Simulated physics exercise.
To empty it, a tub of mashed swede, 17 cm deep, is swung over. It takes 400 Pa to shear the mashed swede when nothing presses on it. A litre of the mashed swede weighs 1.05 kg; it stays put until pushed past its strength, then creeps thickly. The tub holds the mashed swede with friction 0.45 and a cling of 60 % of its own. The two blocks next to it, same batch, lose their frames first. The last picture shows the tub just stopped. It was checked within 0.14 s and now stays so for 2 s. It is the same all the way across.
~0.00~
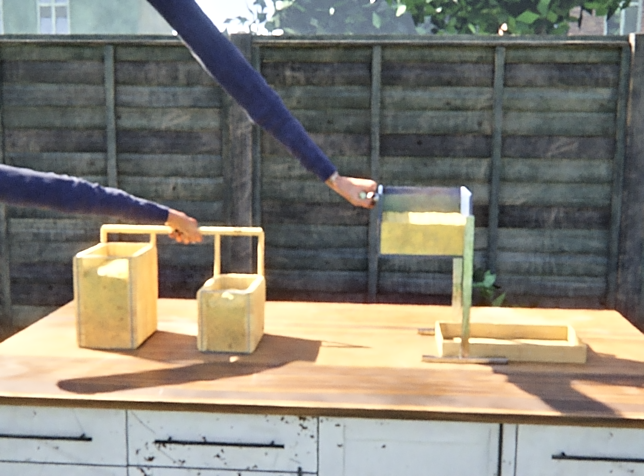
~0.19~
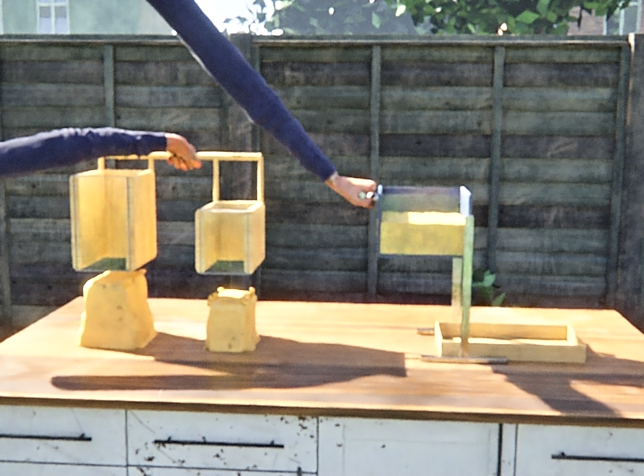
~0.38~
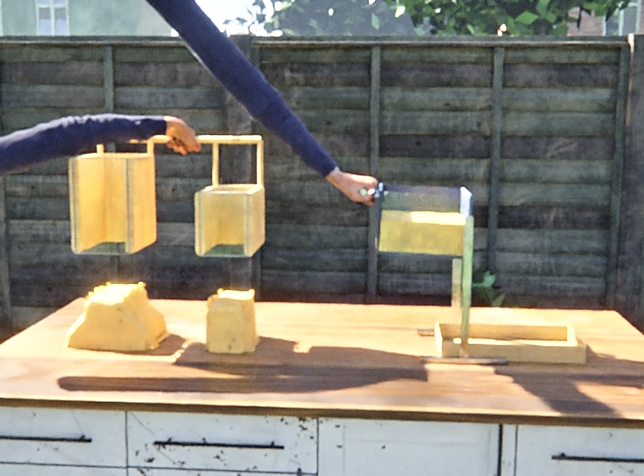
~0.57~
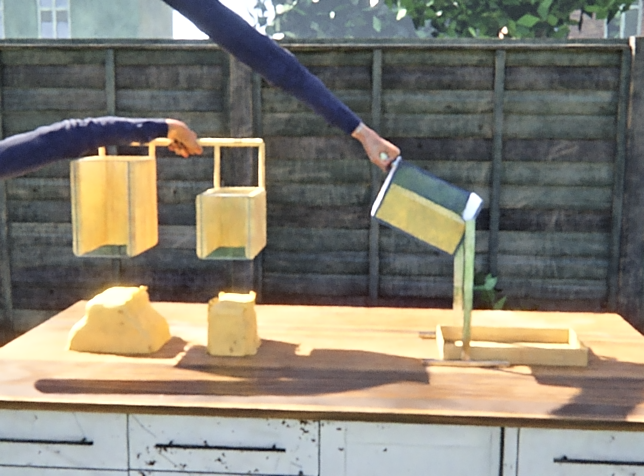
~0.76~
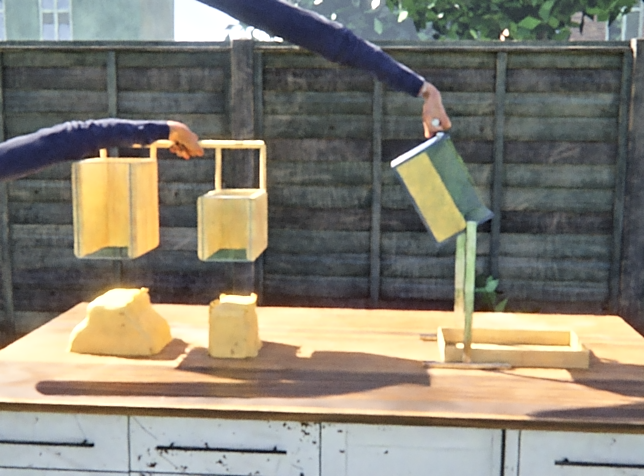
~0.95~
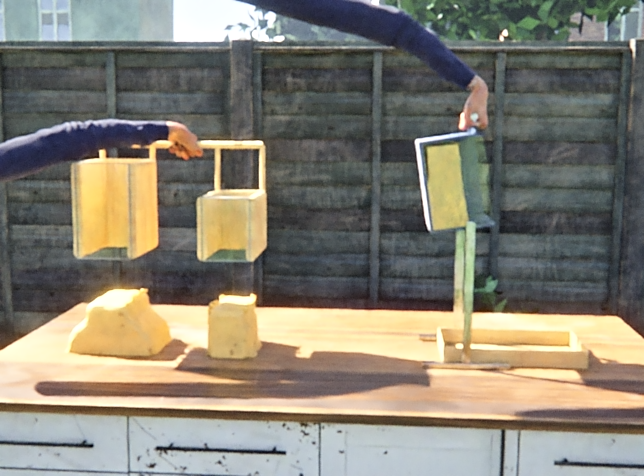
Hand lifting two joined moulds off yellow mash blocks, the left one slumping, then another hand swinging a tub upright on its post.
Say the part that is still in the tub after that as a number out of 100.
It comes to some 100 %.
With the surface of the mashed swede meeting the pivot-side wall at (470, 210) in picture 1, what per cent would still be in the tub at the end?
It would be near 55 %.
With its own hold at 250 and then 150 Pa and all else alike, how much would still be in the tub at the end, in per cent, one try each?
In turn about 65 %, 60 %.
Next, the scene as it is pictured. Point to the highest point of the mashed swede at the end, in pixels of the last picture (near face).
At about (477, 169).
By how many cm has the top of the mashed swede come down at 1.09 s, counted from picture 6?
About 4 cm.
By 1.09 s, the tub is at 81 degrees and holds 100 %.
By 1.26 s, the tub is at 81 degrees and holds 100 %.
By 1.43 s, the tub is at 81 degrees and holds 100 %.
By 1.60 s, the tub is at 81 degrees and holds 100 %.
By 2.95 s, at the end, the tub is at 81 degrees and holds 100 %.
